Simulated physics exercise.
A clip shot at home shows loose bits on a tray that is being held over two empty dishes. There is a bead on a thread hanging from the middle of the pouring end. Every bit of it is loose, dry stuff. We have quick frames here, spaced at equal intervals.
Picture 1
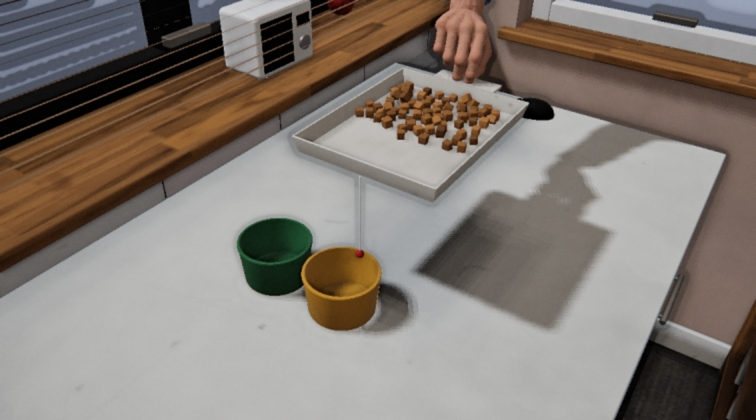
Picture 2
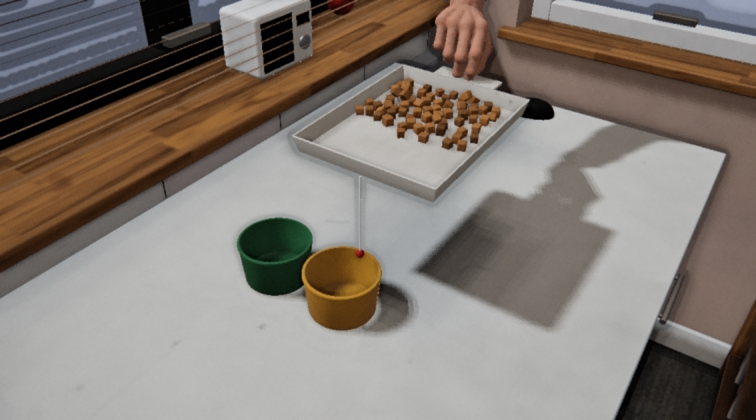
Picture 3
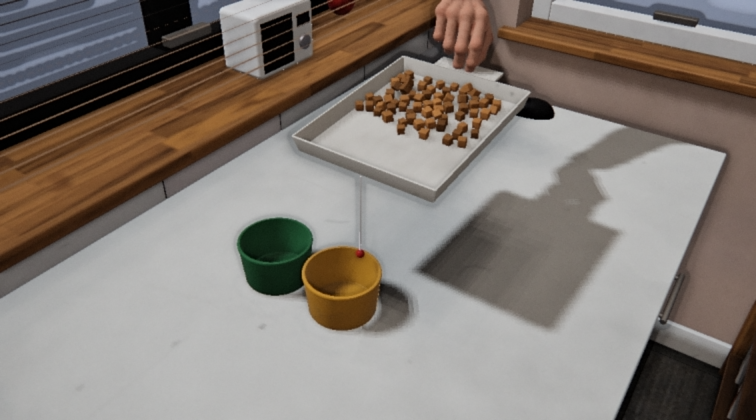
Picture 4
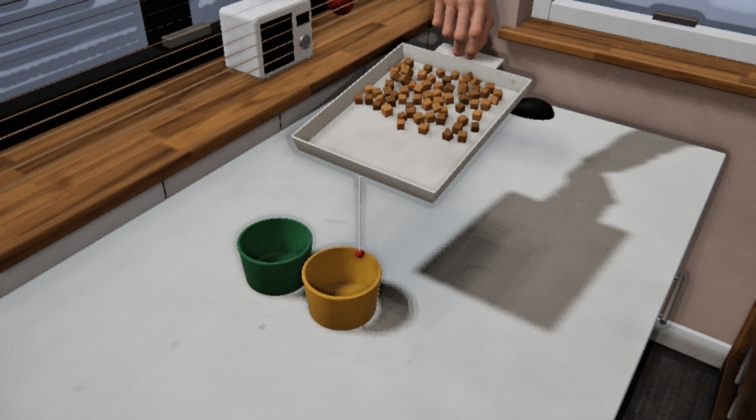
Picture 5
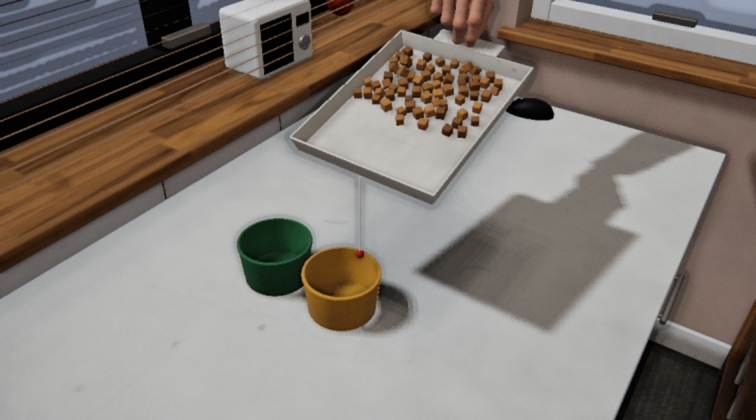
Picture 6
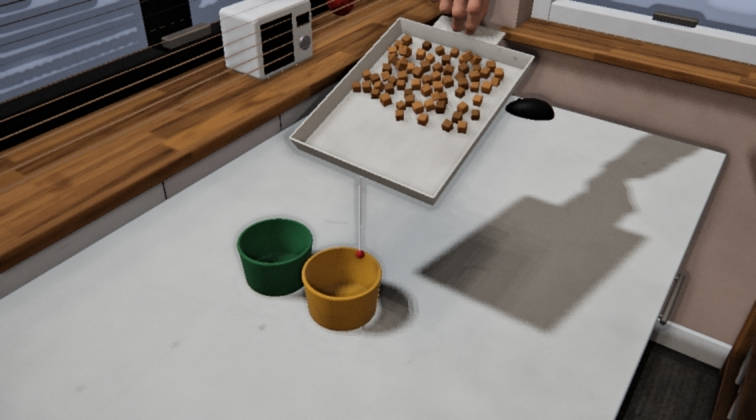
In the video, a hand holds a white tray of small brown cubes above a green dish and a yellow dish on a white counter, then gradually raises the handle end, tilting the tray toward its lower right corner.
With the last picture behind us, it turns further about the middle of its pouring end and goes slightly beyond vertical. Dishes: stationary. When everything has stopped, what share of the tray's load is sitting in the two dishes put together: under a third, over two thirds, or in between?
Under a third.
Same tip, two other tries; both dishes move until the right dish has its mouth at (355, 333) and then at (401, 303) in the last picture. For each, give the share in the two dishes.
40 per cent the first time, 60 per cent the second time.
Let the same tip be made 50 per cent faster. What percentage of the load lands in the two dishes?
I'd expect near 20 per cent.
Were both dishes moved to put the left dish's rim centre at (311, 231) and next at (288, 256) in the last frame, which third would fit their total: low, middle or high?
In order: Under a third, then in the middle band.
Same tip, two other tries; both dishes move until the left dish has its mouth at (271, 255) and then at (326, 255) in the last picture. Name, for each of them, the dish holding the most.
Position 1 - the dish to the right; position 2 - the dish to the right.
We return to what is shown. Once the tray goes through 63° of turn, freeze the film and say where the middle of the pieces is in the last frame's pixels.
Somewhere about pixel (377, 155).
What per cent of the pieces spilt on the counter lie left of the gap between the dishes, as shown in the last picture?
Roughly 40 %.
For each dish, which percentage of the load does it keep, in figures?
Left dish 0, right dish 20 %.
Shortly afterwards, tray tipped steeply; the whole lot on the tray.
Next, tray tipped past a quarter turn; all but a few on the tray; only a few in the right dish; a little outside both.
Some moments later, tray tipped past a quarter turn; a little in the right dish; only a few in the left dish; the bulk outside both.
In the end, tray tipped past a quarter turn; a little in the right dish; only a few in the left dish; the bulk outside both.
